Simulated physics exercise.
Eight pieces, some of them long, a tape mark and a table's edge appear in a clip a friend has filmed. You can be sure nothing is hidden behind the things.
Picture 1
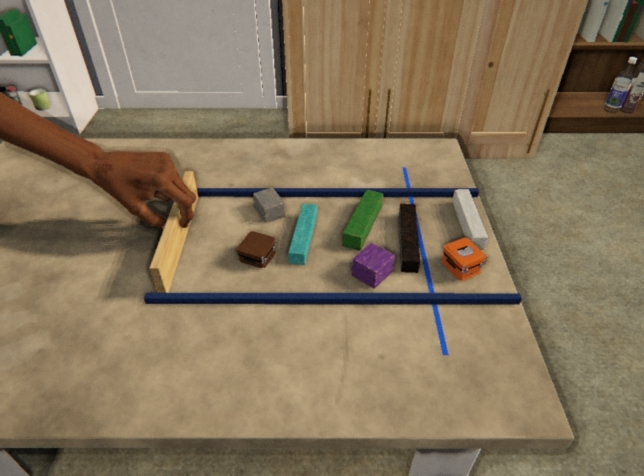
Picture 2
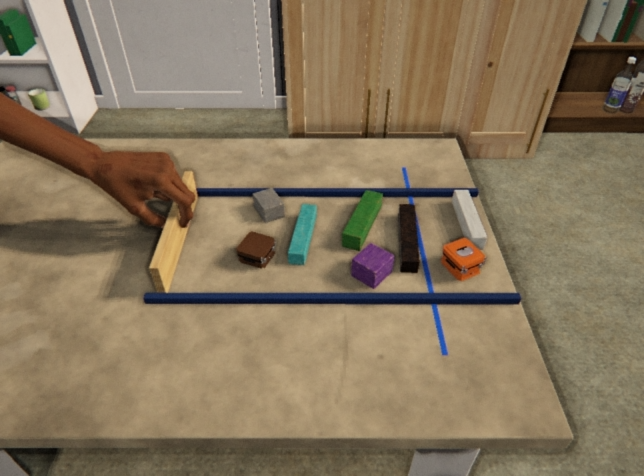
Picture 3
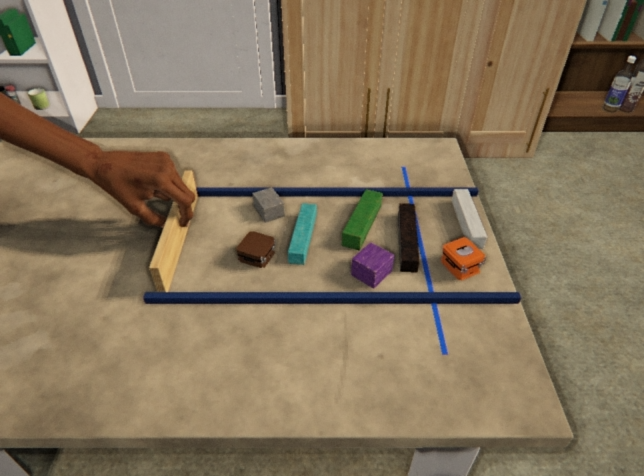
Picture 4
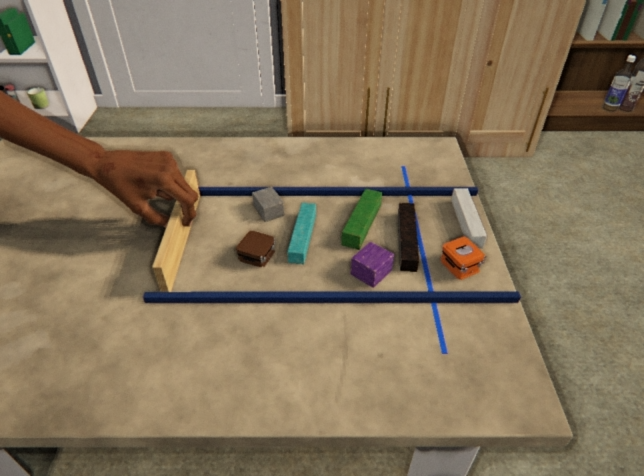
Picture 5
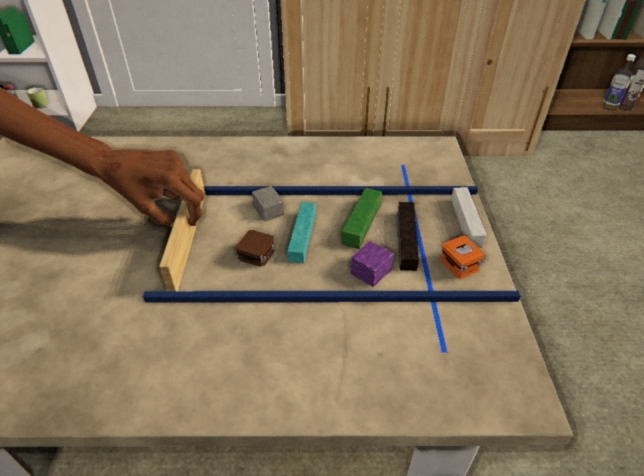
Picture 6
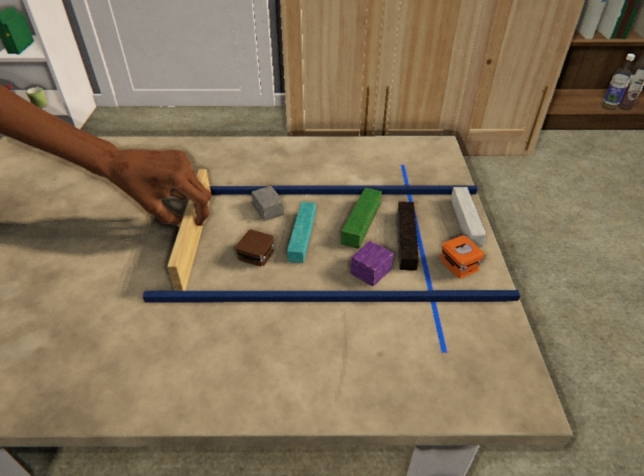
The footage shows a hand holding a wooden board upright at the left of two dark blue rails on a table, then sliding it slightly right, while the colored bars and small blocks between the rails stay still.
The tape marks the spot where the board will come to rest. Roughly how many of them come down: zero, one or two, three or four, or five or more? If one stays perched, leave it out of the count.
One or two.
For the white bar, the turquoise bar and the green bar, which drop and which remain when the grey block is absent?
Final state: White bar off, turquoise bar in place, green bar in place.
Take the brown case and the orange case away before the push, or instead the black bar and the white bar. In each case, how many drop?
Try 1: 1; try 2: 0.
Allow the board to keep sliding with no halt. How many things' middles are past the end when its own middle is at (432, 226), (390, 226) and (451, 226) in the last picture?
3; 0; 4.
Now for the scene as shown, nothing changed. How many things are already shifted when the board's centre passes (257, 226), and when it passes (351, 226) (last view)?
First 2, after that 6.
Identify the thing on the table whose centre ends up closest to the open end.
The black bar is the one.
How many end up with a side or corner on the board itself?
3 in contact.
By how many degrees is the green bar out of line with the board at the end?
It works out to near 5°.
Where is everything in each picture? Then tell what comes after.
White bar (469, 218); orange case (463, 260); black bar (409, 236); board (177, 228); tape (421, 242), in the first picture.
Orange case (462, 260); brown case (257, 251), in the second picture.
Black bar (408, 236); green bar (363, 219), in the third picture.
White bar (468, 217); board (179, 227), in the fourth picture.
Orange case (461, 258); turquoise bar (303, 231), in the fifth picture.
White bar (467, 216); orange case (461, 258); black bar (407, 234); board (192, 226); tape (419, 239), in the sixth picture.
Early on, none off yet; white bar at rest near (467, 216); orange case at rest near (461, 258); black bar at rest near (407, 234).
A while later, none off yet; white bar at rest near (468, 216); orange case travelled about its own width near (490, 259); black bar travelled a little near (458, 233).
Finally, the number that fall off is one or two; lost, orange case and white bar.
